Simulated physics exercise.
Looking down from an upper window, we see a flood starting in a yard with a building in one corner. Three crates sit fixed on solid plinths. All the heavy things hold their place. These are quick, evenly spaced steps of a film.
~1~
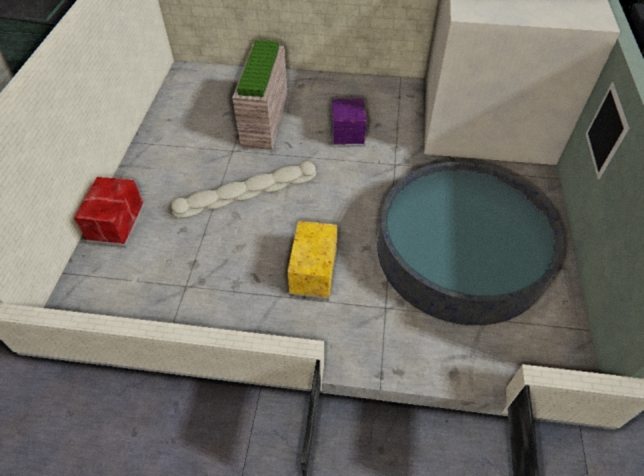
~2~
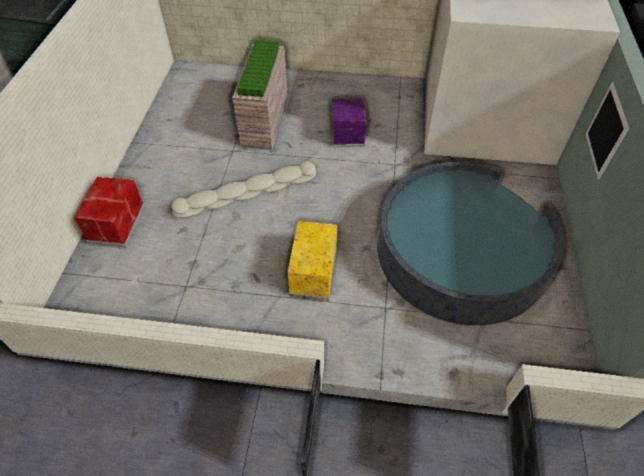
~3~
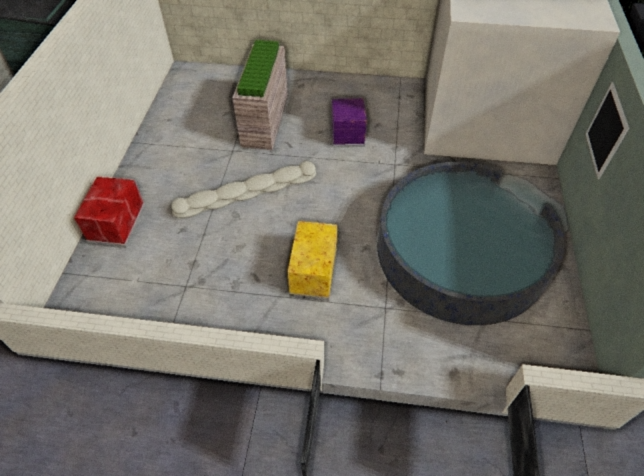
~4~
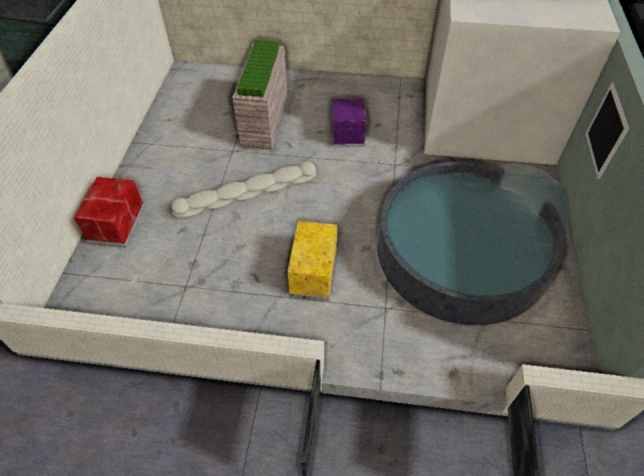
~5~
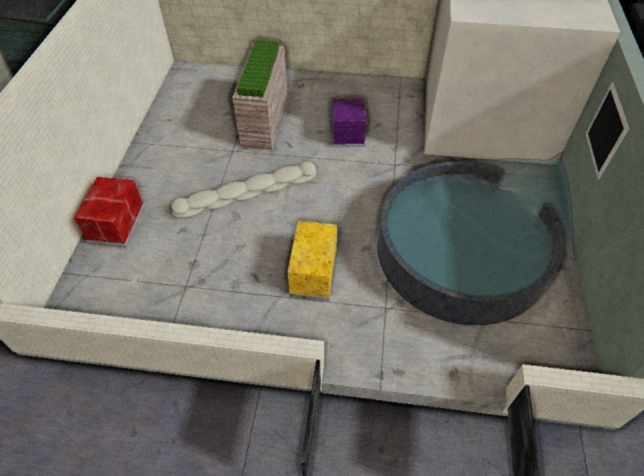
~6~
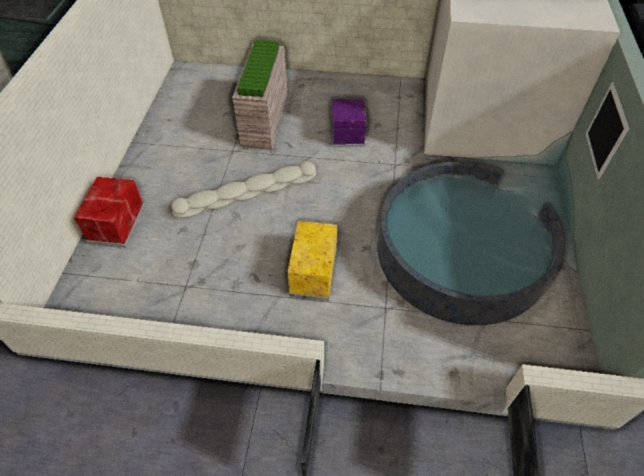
Water in a round, dark-rimmed pool lies still at first, then begins escaping through a gap that opens in the rim's far right side. It spreads in a thin sheet across the paving behind the pool, reaching toward the pale block and the green wall, while the coloured boxes stay put.
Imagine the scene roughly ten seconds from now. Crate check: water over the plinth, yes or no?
Yellow crate no, purple crate yes, red crate yes.
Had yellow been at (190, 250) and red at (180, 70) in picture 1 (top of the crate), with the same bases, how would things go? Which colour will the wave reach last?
I'd say the crate marked red is last.
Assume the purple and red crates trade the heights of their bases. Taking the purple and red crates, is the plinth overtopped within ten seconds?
Then purple gets flooded and red gets flooded.
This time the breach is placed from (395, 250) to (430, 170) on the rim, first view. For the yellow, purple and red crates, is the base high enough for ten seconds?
Going crate by crate, the yellow one is caught, then the purple one is caught, then the red one is caught.
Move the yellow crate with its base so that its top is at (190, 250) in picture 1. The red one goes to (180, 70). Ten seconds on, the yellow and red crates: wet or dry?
First yellow crate: It is dampened; then red crate: It keeps clear.
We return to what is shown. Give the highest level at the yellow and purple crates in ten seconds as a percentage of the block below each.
About 70 percent and about 250 percent.
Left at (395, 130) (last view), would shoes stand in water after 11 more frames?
Lab note: Spot reads unsubmerged.
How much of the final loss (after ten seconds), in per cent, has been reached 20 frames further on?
Somewhere around 0 per cent, I'd say.
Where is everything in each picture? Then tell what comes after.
In the first frame, the round pool at (470, 228) is whole and still.
In the second frame, the front is at a hidden place, out from the gap on the round pool's far side.
In the third frame, the front is at (564, 213), out from the gap on the round pool's far side.
In the fourth frame, the front is at (542, 171), out from the gap on the round pool's far side.
In the fifth frame, water pours out on the round pool's far side and has run to (555, 166).
In the sixth frame, water pours out on the round pool's far side and has run to (555, 166).
A moment on, water covers 5 % of the floor; the yellow crate not reached, the purple crate not reached, the red crate not reached.
Next, water covers 15 % of the floor; the yellow crate not reached, the purple crate water round its plinth, the red crate not reached.
Then, water covers 35 % of the floor; the yellow crate water round its plinth, the purple crate water round its plinth, the red crate not reached.
Later, water covers 80 % of the floor; the yellow crate water round its plinth, the purple crate water round its plinth, the red crate water round its plinth.
In the end, water covers 95 % of the floor; the yellow crate stayed above the water, the purple crate was topped, the red crate was topped.
